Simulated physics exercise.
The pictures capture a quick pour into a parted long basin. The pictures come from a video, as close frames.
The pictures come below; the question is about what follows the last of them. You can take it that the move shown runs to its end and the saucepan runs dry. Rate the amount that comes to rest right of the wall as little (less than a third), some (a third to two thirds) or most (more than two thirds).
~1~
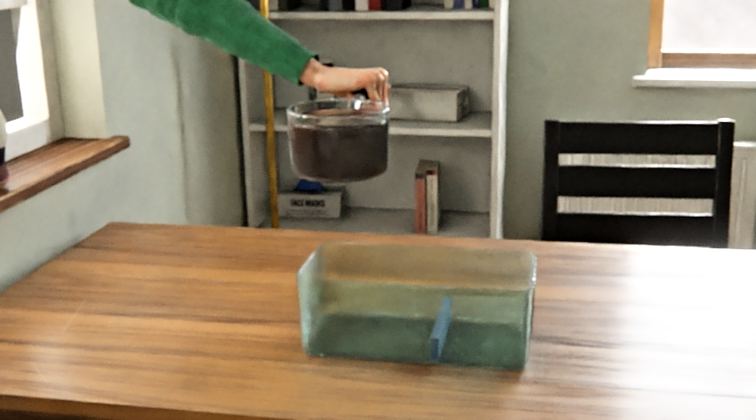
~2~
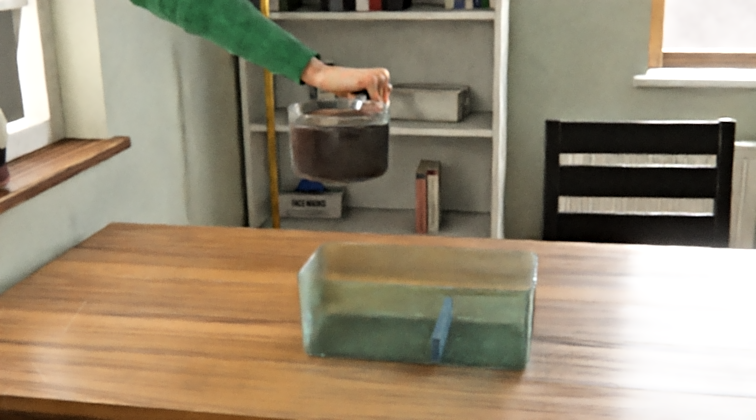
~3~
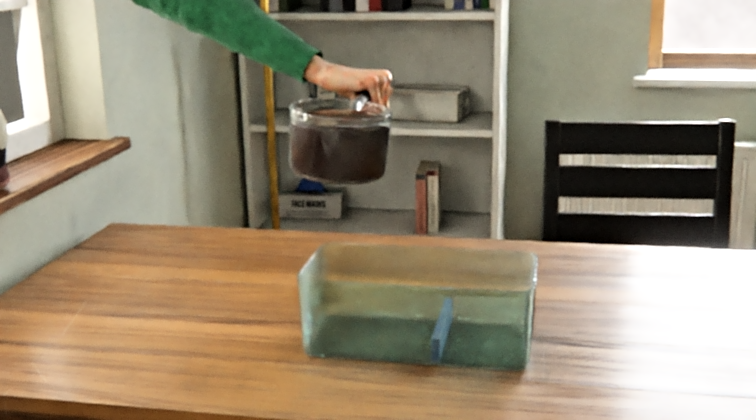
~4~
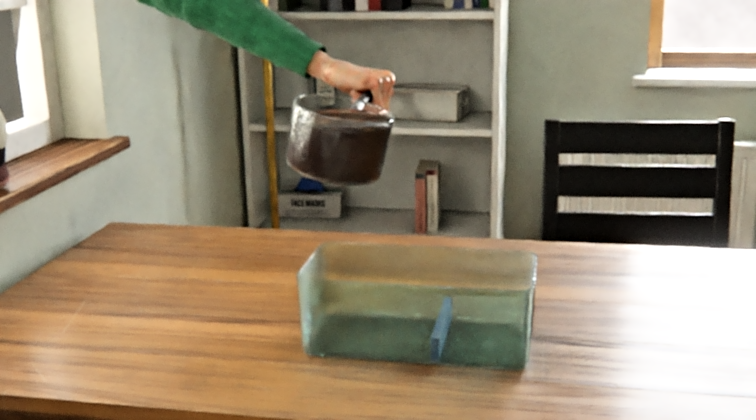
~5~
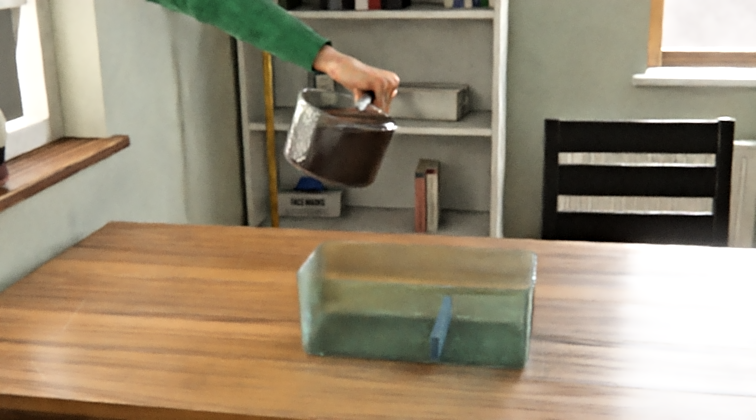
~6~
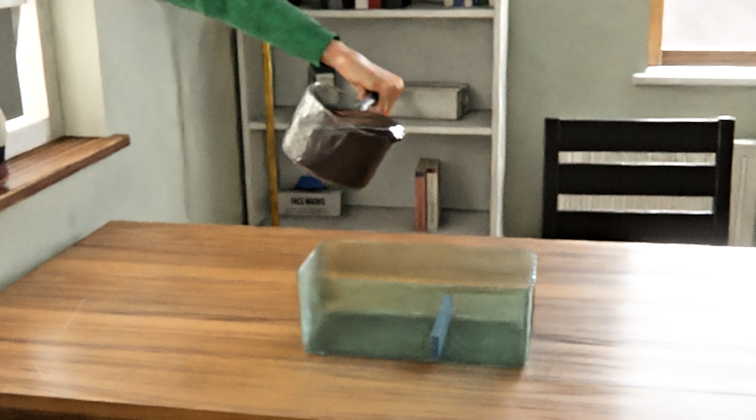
Some.
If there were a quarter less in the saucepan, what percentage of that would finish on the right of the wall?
Close to 40 per cent.
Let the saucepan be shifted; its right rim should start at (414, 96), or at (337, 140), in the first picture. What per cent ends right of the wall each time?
You'd see around 65 per cent, and then around 20 per cent.
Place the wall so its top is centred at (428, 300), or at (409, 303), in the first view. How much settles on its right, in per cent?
75 per cent first, then 95 per cent.
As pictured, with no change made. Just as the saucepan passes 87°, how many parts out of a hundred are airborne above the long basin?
I'd reckon some 40 per cent.
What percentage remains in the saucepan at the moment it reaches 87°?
It still holds close to 45 per cent at that lean.
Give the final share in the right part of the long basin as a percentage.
Close to 50 in a hundred.
A moment on, the saucepan is tipped on its side and 43 per cent is still to pour, 2 is left of the wall and 15 right of it.
Next, the saucepan is tipped right over and 10 per cent is still to pour, 20 is left of the wall and 57 right of it.
Then the saucepan is tipped right over and 1 per cent is still to pour, 40 is left of the wall and 55 right of it.
Later the saucepan is tipped right over and 0 per cent is still to pour, 46 is left of the wall and 52 right of it.
In the end 47 per cent lies left of the wall, 52 right of it and 1 outside.
